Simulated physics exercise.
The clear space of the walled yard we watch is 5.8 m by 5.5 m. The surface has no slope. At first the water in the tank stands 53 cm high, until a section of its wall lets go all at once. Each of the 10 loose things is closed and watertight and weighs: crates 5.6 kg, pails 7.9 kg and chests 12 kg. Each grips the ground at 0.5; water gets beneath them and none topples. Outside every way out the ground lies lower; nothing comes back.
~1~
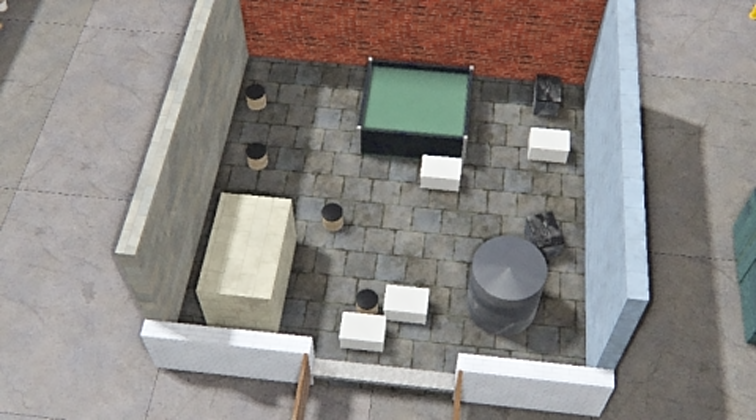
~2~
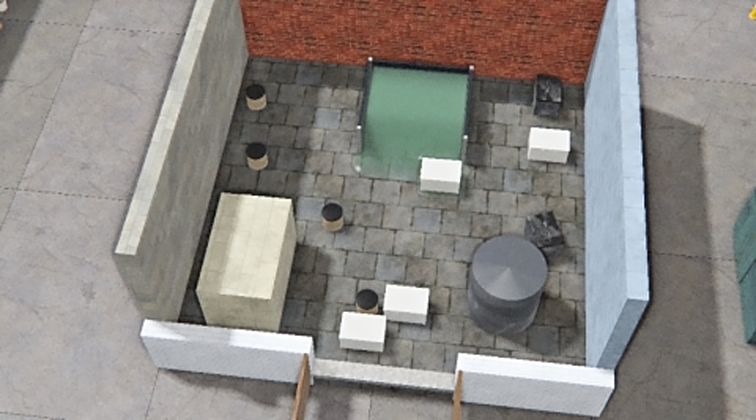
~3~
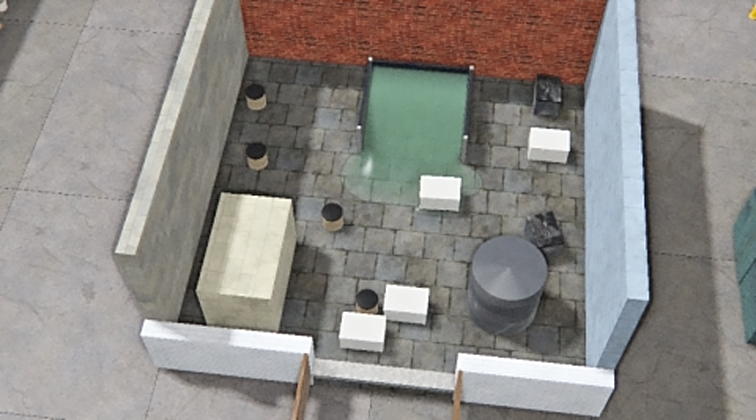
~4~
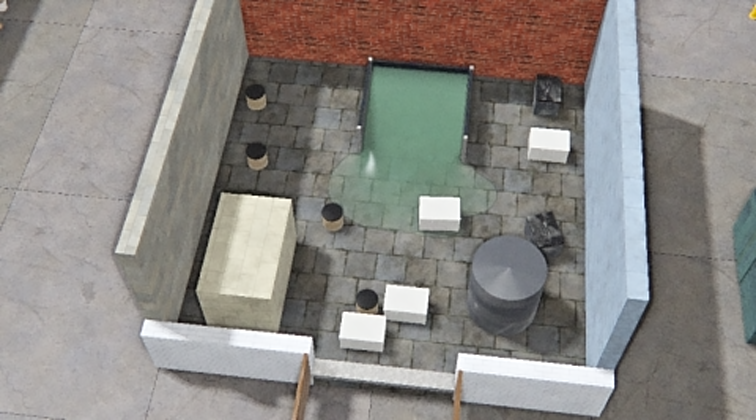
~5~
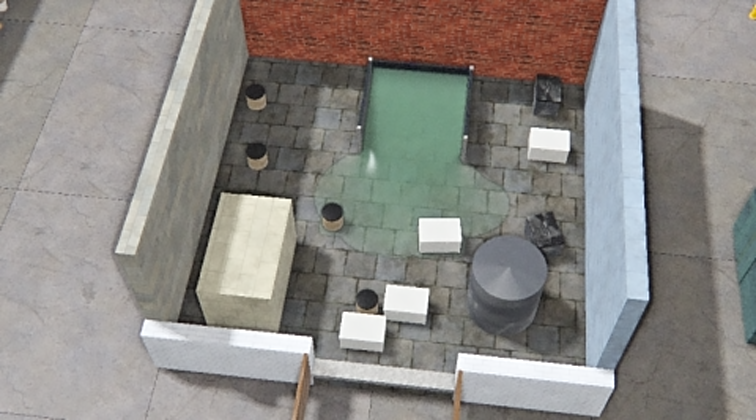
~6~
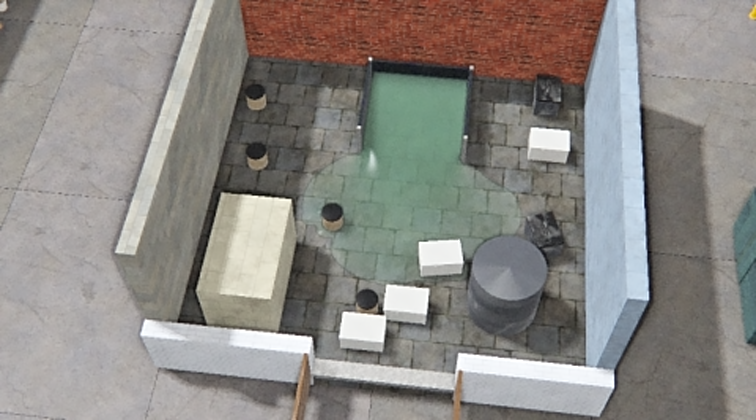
Green water spreads from the open tank across the paving, pushing one white box forward.
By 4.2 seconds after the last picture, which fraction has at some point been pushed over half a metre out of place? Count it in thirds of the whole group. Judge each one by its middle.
Expect the moved ones to number a third to two thirds.
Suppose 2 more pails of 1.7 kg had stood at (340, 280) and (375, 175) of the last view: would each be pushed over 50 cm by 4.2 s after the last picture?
In order: Beyond it, beyond it.
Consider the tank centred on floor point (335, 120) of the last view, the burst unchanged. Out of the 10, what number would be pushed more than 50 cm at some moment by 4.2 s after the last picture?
Result: 4.
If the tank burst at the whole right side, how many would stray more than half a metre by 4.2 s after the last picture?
Result: 3.
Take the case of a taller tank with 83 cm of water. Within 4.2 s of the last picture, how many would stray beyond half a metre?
So the tally would be 6.
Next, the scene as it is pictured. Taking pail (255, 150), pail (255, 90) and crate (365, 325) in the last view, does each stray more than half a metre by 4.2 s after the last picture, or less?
Result, in order: Undershooting / undershooting / overshooting.
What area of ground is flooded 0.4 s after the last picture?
About 10.5 m2.
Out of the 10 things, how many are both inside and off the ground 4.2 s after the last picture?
Tally: 0 of them.
Then, 0.4 s after the last picture 1 of 10 are over 50 cm from their spots; 0 afloat.
Then, 1.5 s after the last picture 5 of 10 are over 50 cm from their spots; 1 afloat.
Then, 2.8 s after the last picture 5 of 10 are over 50 cm from their spots; 1 afloat.
Then, 4.2 s after the last picture 5 of 10 are over 50 cm from their spots, and 5 have been at some point; 0 afloat.
